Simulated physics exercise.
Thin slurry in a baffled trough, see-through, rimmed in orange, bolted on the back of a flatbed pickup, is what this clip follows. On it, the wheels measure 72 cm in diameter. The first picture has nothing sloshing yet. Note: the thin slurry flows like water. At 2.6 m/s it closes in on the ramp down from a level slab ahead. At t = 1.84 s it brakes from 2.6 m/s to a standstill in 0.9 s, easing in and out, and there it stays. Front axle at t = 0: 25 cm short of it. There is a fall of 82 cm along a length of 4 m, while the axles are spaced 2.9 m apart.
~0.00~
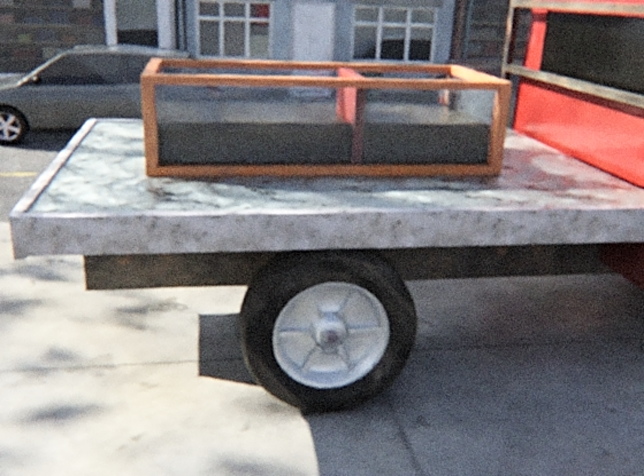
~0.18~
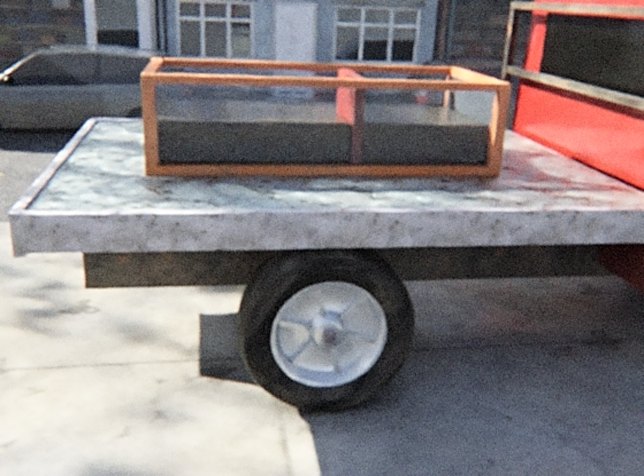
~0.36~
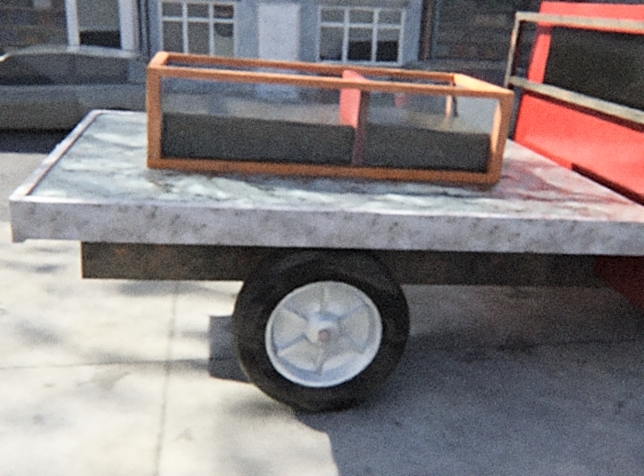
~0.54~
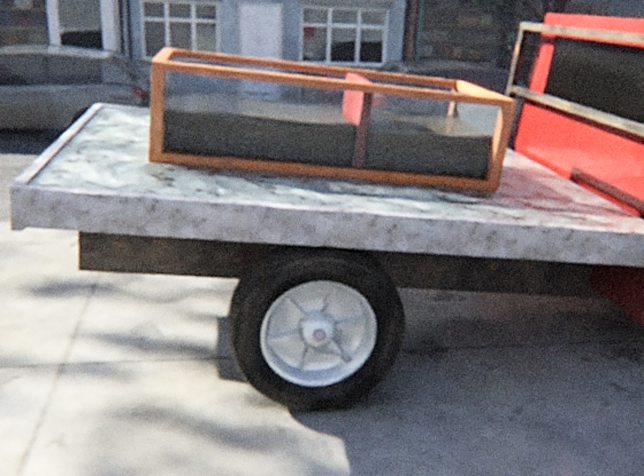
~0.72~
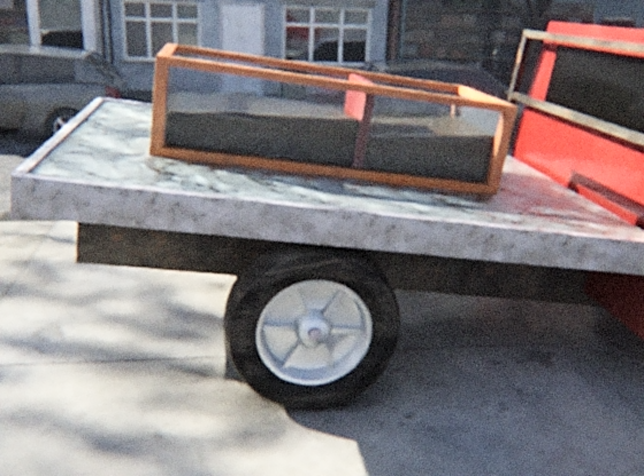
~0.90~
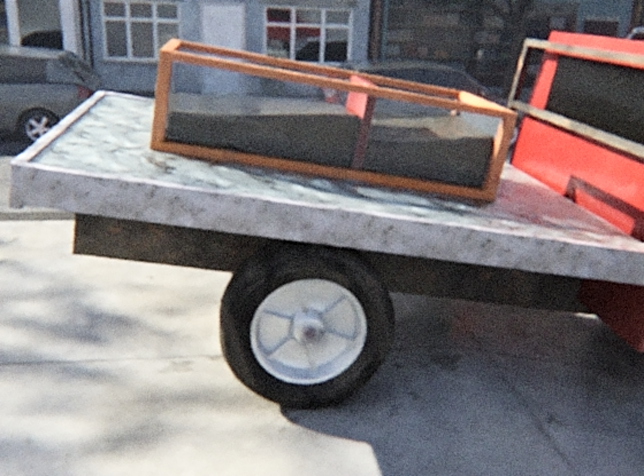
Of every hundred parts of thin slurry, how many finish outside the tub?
Around 15 in every hundred.
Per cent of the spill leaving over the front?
Some 90 per cent of it.
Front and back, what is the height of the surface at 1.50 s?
Close to 36 cm at the front end and 6 cm at the back end.
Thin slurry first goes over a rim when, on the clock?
I'd put it at near 2.4 seconds.
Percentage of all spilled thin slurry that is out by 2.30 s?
About 0 percent, give or take.
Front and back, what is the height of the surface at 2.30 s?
Height at the front is 48 cm; height at the back is 0 cm.
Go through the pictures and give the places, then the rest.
In the first frame, the surface is at (471, 120) by the front wall; at (175, 117) by the back wall; it lies level with the rim line; the front is on the right, levels are read along the near wall; a wheel hub at (334, 341).
In the second frame, the surface is at (470, 121) by the front wall; at (175, 117) by the back wall; it lies level with the rim line.
In the third frame, the surface is at (472, 129) by the front wall; at (179, 110) by the back wall; it lies level with the rim line; the tub is 3° nose down.
In the fourth frame, the surface is at (473, 133) by the front wall; at (182, 107) by the back wall; it lies level with the rim line; the tub is 5° nose down.
In the fifth frame, the surface is at (475, 132) by the front wall; at (184, 108) by the back wall; it climbs 3° towards the front; the tub is 7° nose down.
In the sixth frame, the surface is at (475, 134) by the front wall; at (185, 110) by the back wall; it climbs 5° towards the front; a wheel hub at (310, 338); the tub is 9° nose down.
By 1.50 s the surface is 35 cm up at the front and 5 cm at the back; nothing has left.
By 2.30 s the surface is 49 cm up at the front and 0 cm at the back; nothing has left.
By 3.30 s the surface is 26 cm up at the front and 10 cm at the back; 15 per cent is out, over the front.
By 5.72 s 15 per cent is out, over the front, 24 of 167 litres.
